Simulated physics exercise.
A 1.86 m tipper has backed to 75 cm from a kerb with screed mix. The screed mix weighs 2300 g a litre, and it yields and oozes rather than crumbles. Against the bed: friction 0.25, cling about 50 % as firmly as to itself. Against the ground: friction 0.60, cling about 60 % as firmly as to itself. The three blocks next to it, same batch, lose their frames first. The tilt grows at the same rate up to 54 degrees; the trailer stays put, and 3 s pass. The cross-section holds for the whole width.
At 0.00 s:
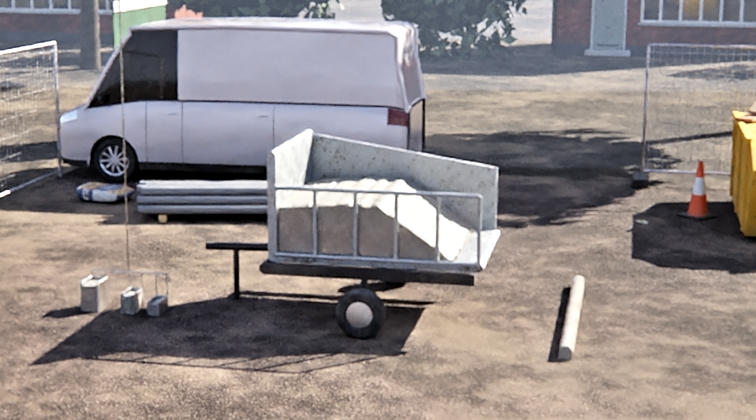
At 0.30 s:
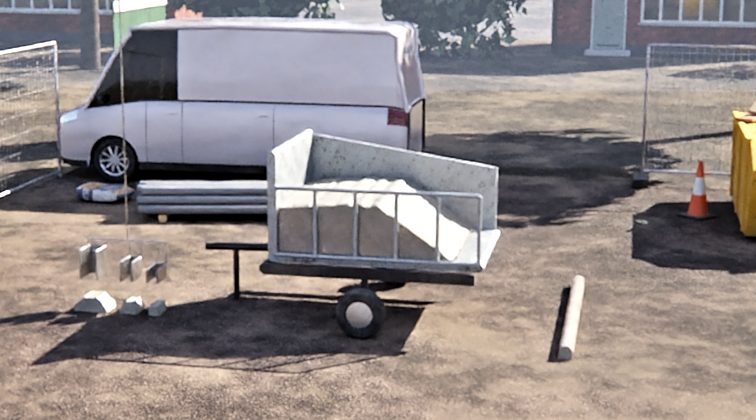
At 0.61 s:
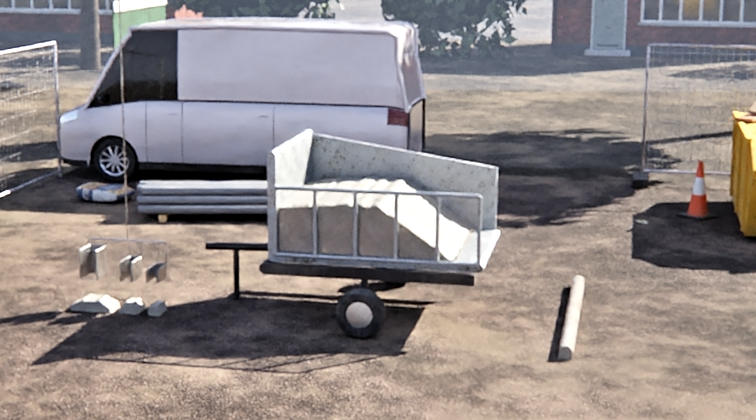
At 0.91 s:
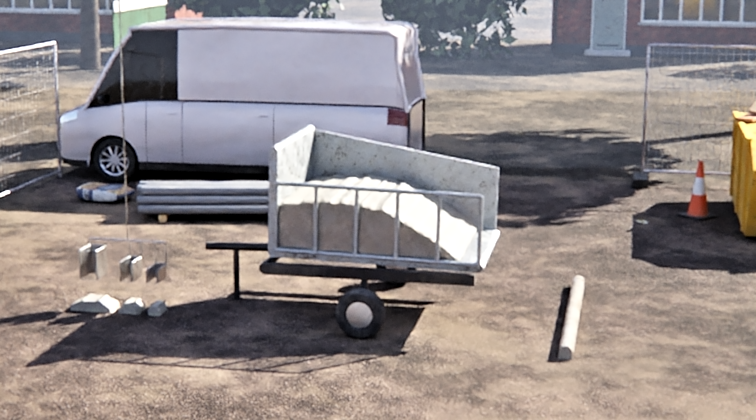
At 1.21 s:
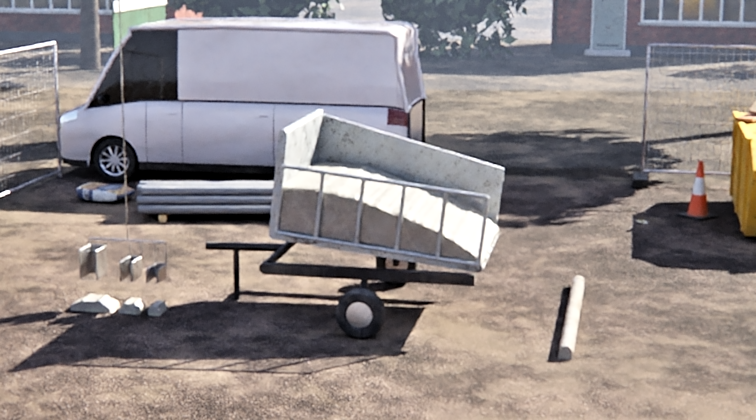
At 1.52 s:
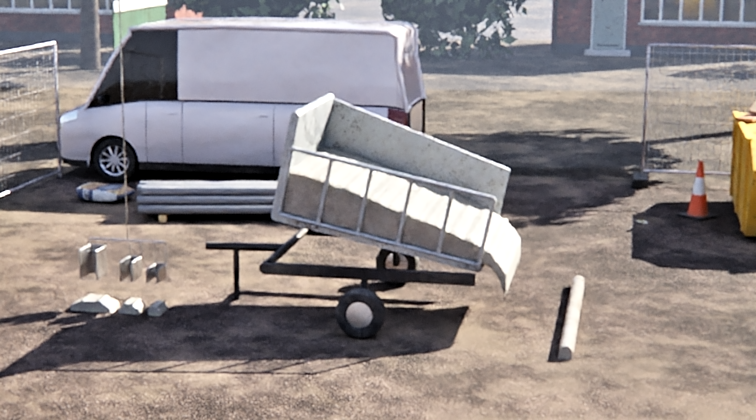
A small grey tipping trailer heaped with pale screed mix stands at the centre of a sunlit dirt yard, seen from slightly above by a still camera. Behind it are a white van and stacked grey pipes, with an orange cone at right and three small pale blocks at left. The blocks' casings lift and they slump, then the bed tilts rightward and the mix slides over its lower edge.
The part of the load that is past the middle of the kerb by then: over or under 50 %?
The result is over 50 %.
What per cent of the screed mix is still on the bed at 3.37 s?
Near 3 %.
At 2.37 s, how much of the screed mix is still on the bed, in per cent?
Some 55 per cent.
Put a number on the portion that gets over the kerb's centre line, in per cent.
Some 55 per cent.
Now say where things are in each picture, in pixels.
The first picture shows top of the high end at (276, 156), tilt 0 degrees; foremost bit of the screed mix at (449, 257); block heights 26 cm, 17 cm, 11 cm (left to right).
The second picture shows top of the high end at (276, 156), tilt 0 degrees; foremost bit of the screed mix at (449, 257); block heights 15 cm, 11 cm, 9.5 cm (left to right).
The third picture shows top of the high end at (276, 156), tilt 0 degrees; foremost bit of the screed mix at (449, 257); block heights 12 cm, 10 cm, 9.1 cm (left to right).
The fourth picture shows top of the high end at (278, 152), tilt 1 degrees; foremost bit of the screed mix at (457, 257); block heights 12 cm, 10 cm, 8.9 cm (left to right).
The fifth picture shows top of the high end at (287, 135), tilt 6 degrees; foremost bit of the screed mix at (481, 259); block heights 12 cm, 10 cm, 8.9 cm (left to right).
The sixth picture shows top of the high end at (299, 118), tilt 12 degrees; foremost bit of the screed mix at (507, 286); block heights 12 cm, 10 cm, 8.9 cm (left to right).
After 2.37 s, the tilt is 27 degrees, 54 % is on the bed and 8 % past the kerb's middle.
After 3.37 s, the tilt is 44 degrees, 3 % is on the bed and 45 % past the kerb's middle.
After 4.38 s, the tilt is 54 degrees, none is on the bed and 55 % past the kerb's middle.
After 5.39 s, the tilt is 54 degrees, none is on the bed and 55 % past the kerb's middle.
After 7.09 s, the tilt is 54 degrees, none is on the bed and 55 % past the kerb's middle.
